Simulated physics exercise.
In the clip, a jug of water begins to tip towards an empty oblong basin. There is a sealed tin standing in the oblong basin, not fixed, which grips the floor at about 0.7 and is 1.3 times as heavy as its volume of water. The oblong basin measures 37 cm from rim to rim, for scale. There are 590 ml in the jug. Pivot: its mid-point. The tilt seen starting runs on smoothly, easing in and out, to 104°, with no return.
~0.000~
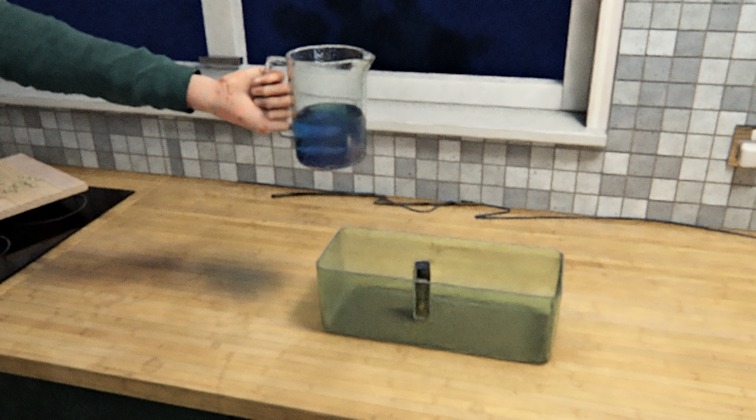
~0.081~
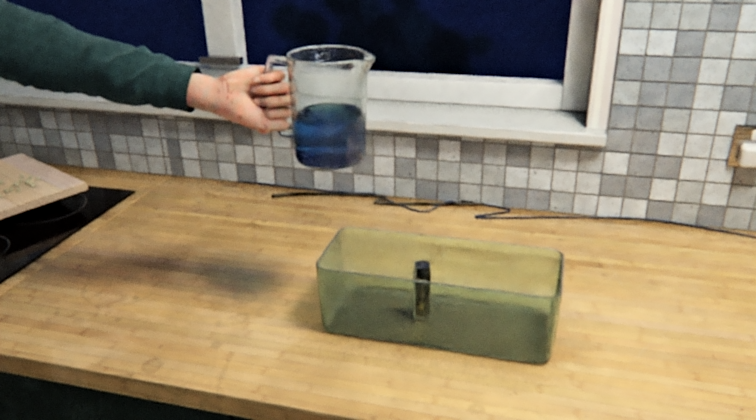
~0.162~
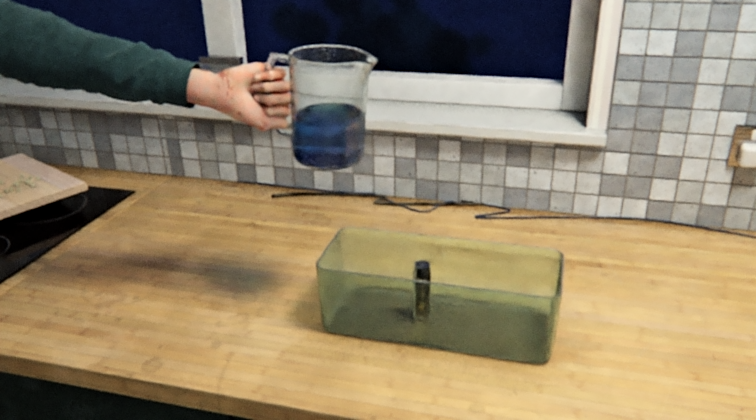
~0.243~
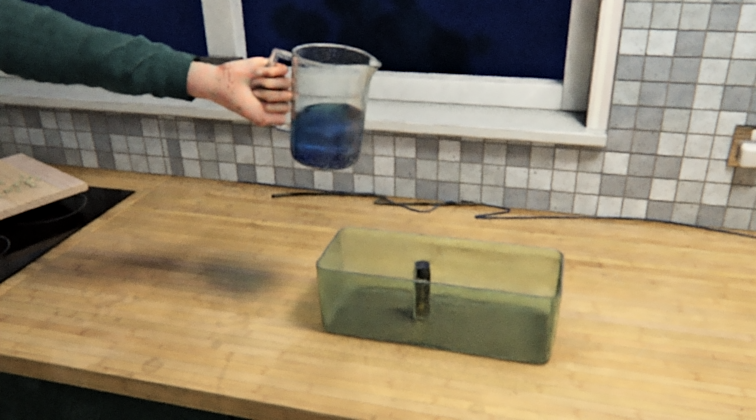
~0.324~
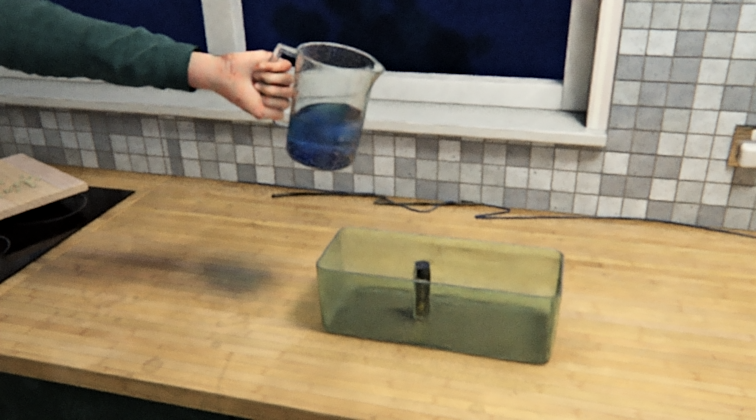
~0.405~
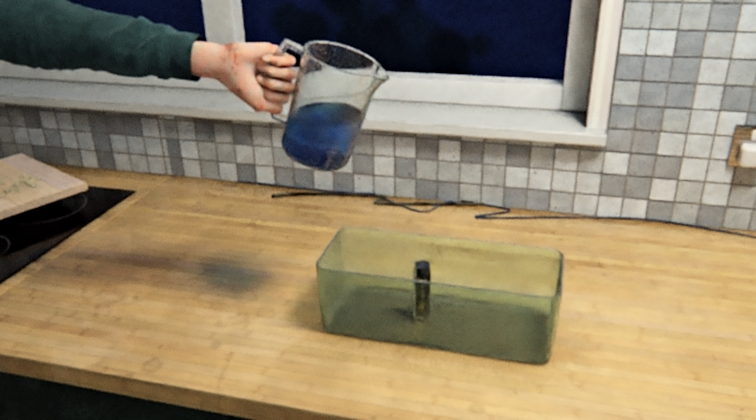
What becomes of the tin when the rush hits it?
It does not keel over.
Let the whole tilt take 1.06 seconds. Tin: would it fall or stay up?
Holds steady.
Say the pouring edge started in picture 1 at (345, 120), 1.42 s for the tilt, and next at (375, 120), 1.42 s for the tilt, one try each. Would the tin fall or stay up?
The tin overturns the first time and overturns the second time.
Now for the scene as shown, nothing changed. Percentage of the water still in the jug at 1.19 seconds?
Share remaining: Approx. 50 %.
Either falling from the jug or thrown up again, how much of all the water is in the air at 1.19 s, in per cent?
Close to 32 per cent.
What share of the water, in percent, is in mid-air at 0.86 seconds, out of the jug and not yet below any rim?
About 0 per cent.
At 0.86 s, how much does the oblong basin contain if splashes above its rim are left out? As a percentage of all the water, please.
I'd estimate some 0 percent of the liquid.
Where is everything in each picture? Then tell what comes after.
The first picture shows tilt 0°; pouring edge (374, 57); surface from (298, 109) to (363, 113); the oblong basin's rim runs from (329, 247) to (562, 274); the tin's top is at (422, 267).
The second picture shows tilt 1°; pouring edge (375, 58); surface from (298, 109) to (364, 113).
The third picture shows tilt 3°; pouring edge (377, 61); surface from (298, 109) to (363, 113).
The fourth picture shows tilt 7°; pouring edge (380, 65); surface from (297, 109) to (363, 113).
The fifth picture shows tilt 13°; pouring edge (384, 70); surface from (296, 109) to (363, 114).
The sixth picture shows tilt 20°; pouring edge (389, 78); surface from (294, 111) to (363, 113).
Then, 0.86 s in, the tilt is 69° and 100 per cent is still to pour; the tin stands where it began.
Then, 1.19 s in, the tilt is 98° and 51 per cent is still to pour; the tin stands where it began.
Then, 1.54 s in, the tilt is 104° and 7 per cent is still to pour; the tin stands where it began.
Then, 1.92 s in, the tilt is 104° and 0 per cent is still to pour; the tin stands where it began.
Finally, the tin stands where it began.
